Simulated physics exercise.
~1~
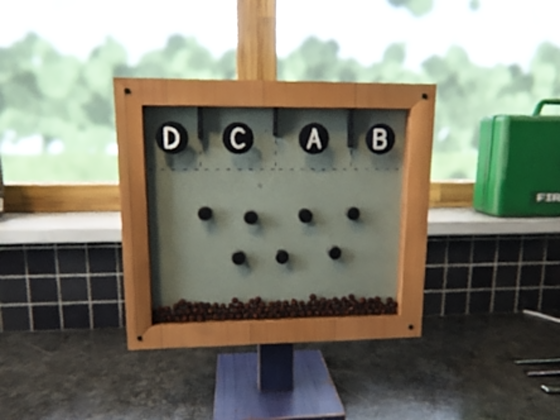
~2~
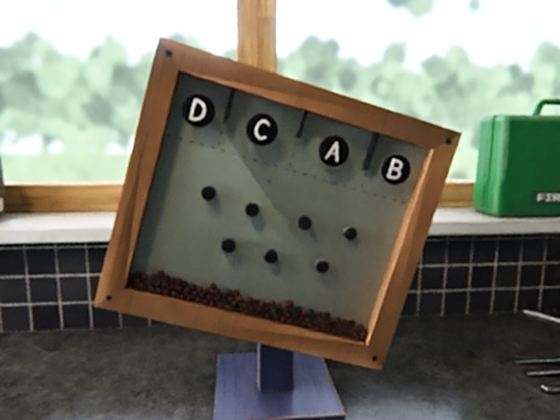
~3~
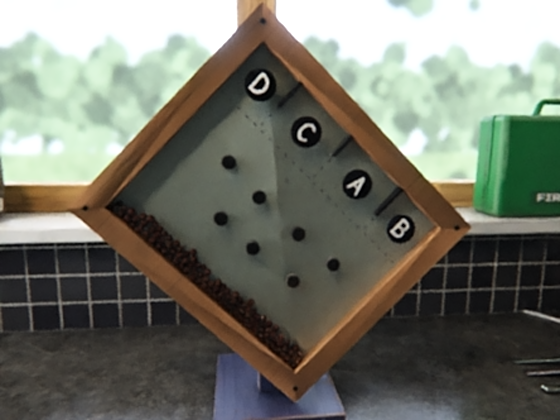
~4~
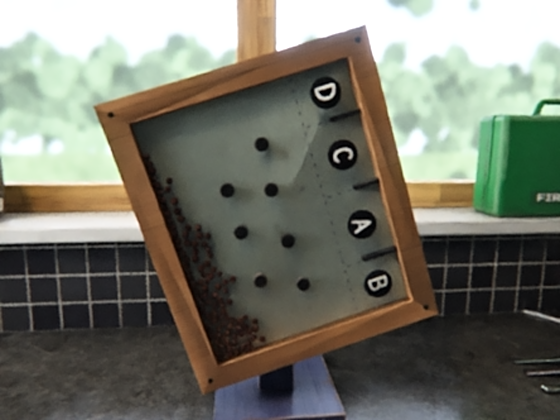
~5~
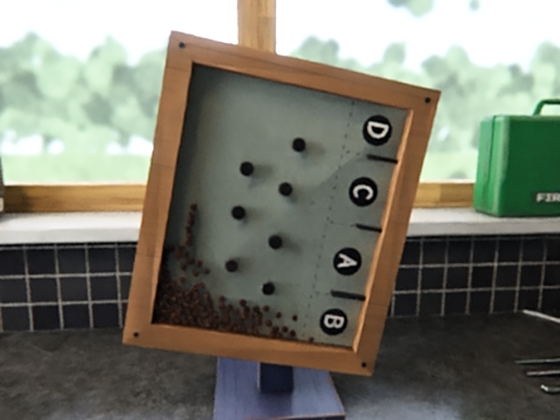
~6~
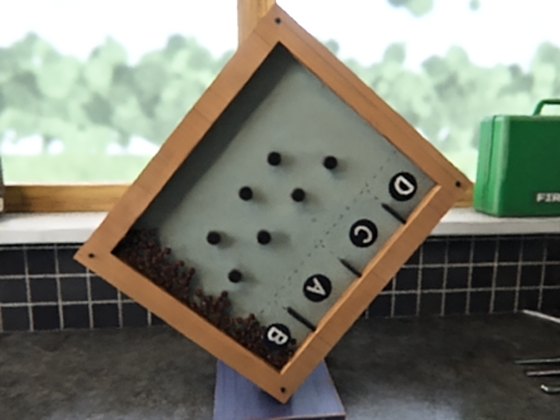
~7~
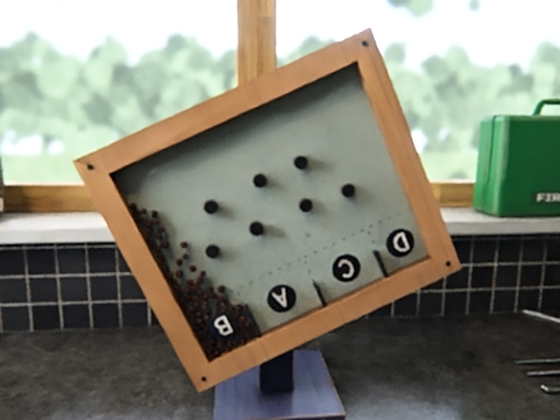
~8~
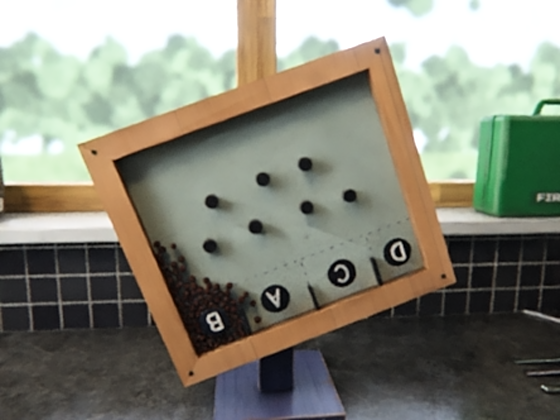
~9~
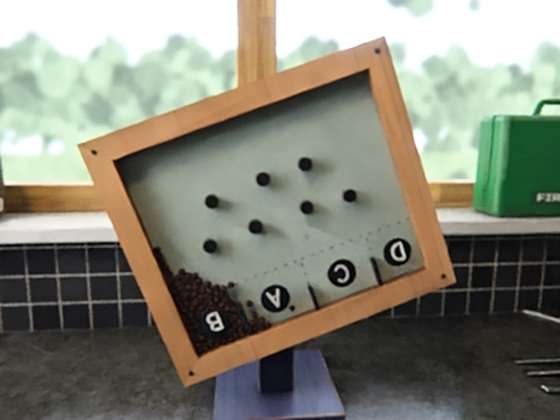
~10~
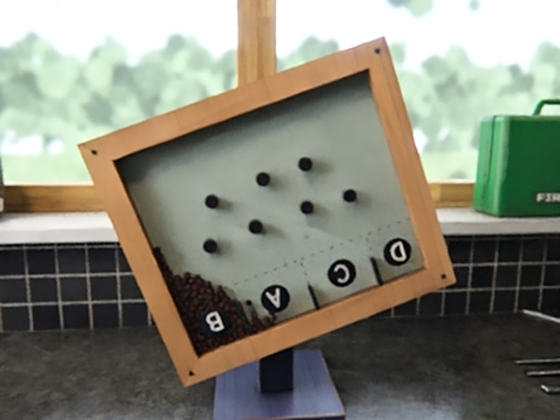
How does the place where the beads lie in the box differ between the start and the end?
At the start the beads lie in a thin layer along the bottom edge, opposite the lettered pockets. At the end they are heaped in the lower left corner, mostly in pocket B, and their middle is farther to the left than before.
